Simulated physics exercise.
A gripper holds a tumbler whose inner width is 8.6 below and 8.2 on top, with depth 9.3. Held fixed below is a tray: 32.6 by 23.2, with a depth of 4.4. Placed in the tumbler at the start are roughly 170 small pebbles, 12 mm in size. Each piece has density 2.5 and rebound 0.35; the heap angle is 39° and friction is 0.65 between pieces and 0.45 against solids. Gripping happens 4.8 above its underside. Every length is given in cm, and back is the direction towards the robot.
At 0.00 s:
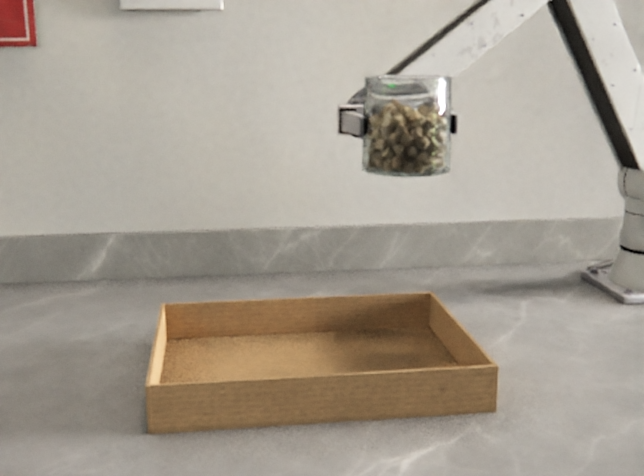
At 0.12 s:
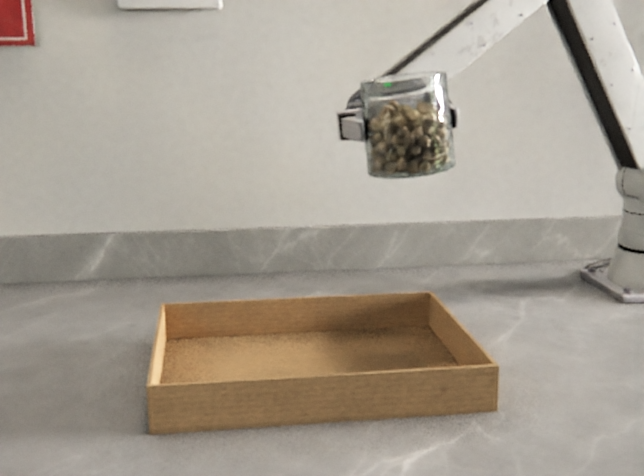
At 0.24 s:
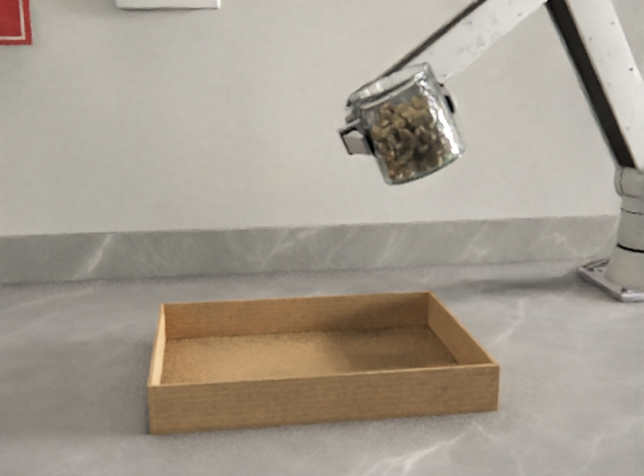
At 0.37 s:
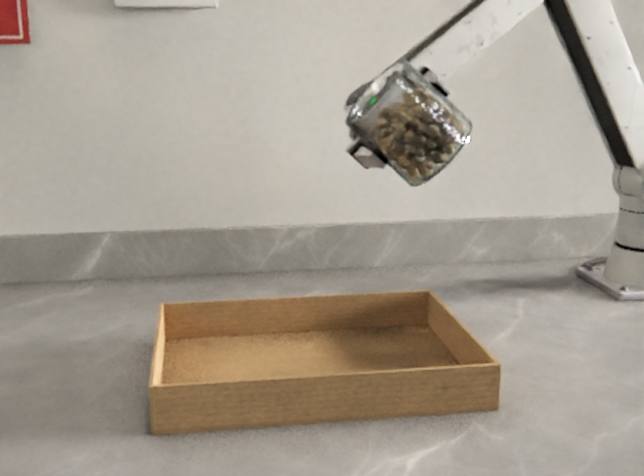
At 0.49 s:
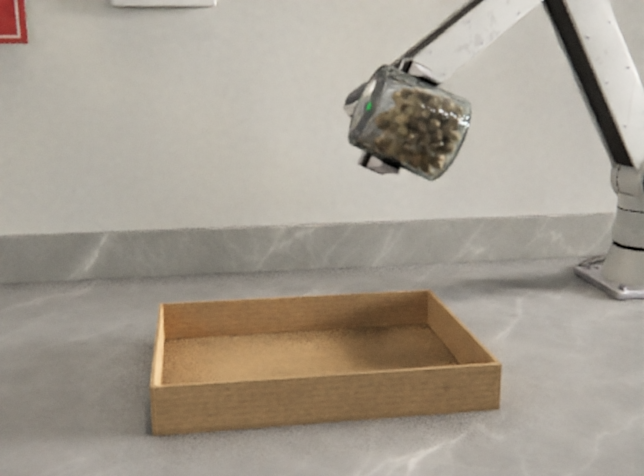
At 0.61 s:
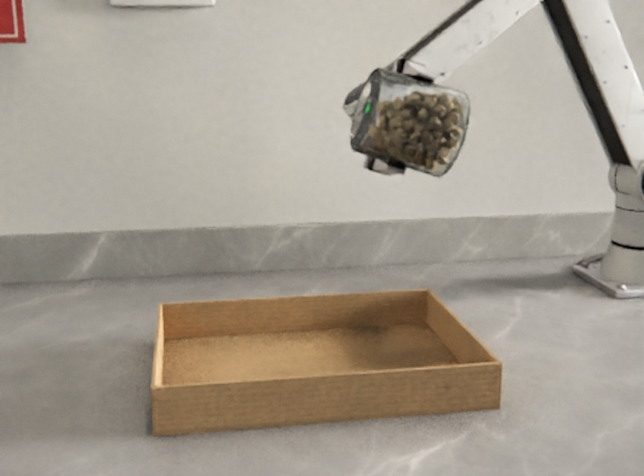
Robot gripper turning a clear tumbler of small pebbles from upright onto its side above a shallow wooden tray, pebbles staying inside.
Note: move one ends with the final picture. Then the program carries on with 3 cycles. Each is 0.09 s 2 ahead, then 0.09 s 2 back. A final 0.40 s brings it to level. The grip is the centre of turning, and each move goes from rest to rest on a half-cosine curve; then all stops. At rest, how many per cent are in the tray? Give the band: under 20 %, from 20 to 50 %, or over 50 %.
The share falls under 20 %.
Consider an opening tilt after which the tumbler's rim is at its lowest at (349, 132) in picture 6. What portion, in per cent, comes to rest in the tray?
0 %.
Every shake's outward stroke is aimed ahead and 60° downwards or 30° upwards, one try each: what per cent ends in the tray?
First try about 0 %, second try about 20 %.
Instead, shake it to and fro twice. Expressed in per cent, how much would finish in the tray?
It would come to about 10 %.
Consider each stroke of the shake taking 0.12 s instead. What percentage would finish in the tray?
Estimate: Near 0 per cent.
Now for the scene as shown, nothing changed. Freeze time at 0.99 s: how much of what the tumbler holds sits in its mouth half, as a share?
I'd say close to 35 per cent.
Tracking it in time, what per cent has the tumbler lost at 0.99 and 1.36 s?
Around 5 % and around 10 %.
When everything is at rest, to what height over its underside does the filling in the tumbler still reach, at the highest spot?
8.0 cm.
After 0.99 s, tilted 73° forward, highest piece 28 above the table; 160 in the tumbler, 3 in the tray, 7 in flight or on a rim.
After 1.36 s, tilted 33° forward, highest piece 29 above the table; 152 in the tumbler, 17 in the tray, 1 in flight or on a rim.
After 1.75 s, level, highest piece 30 above the table; 152 in the tumbler, 18 in the tray.
After 2.80 s, level, highest piece 30 above the table; 152 in the tumbler, 18 in the tray.
At rest, 152 in the tumbler, 18 in the tray. That is 11 % in the tray.
